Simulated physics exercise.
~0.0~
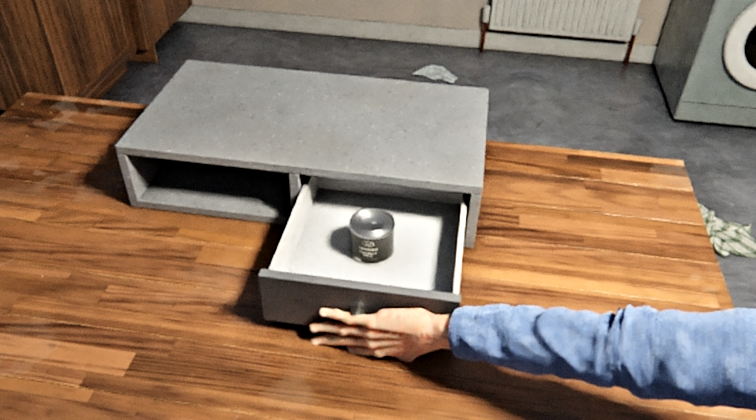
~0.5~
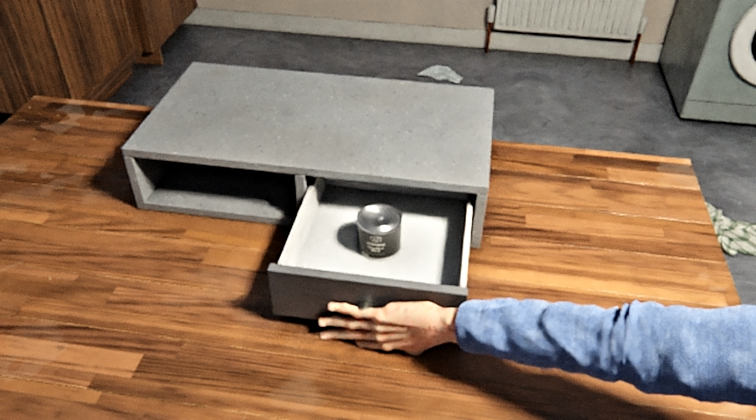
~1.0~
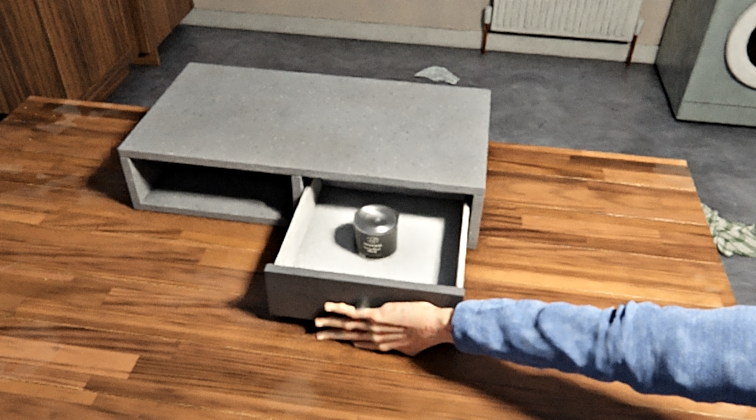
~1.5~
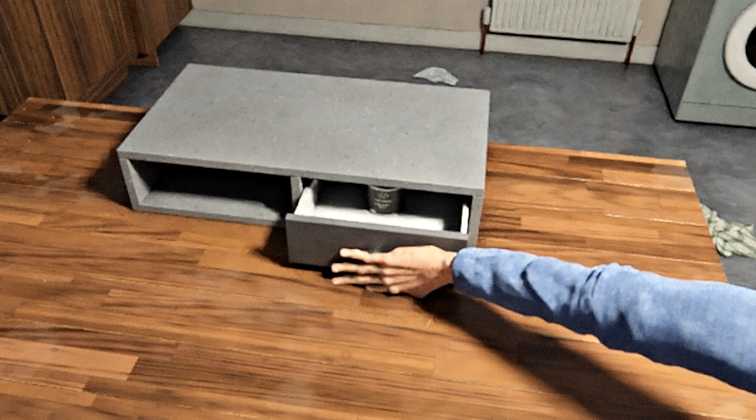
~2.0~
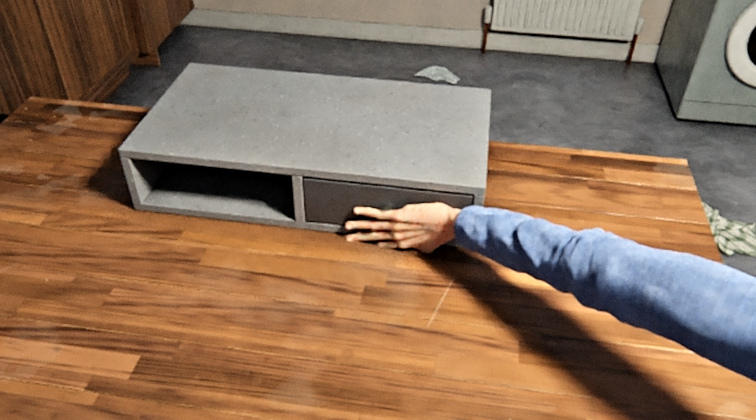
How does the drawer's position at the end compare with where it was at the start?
At the start the drawer stands pulled out towards the viewer with the tin showing inside, and by the end it sits fully inside the cabinet, flush with its front.
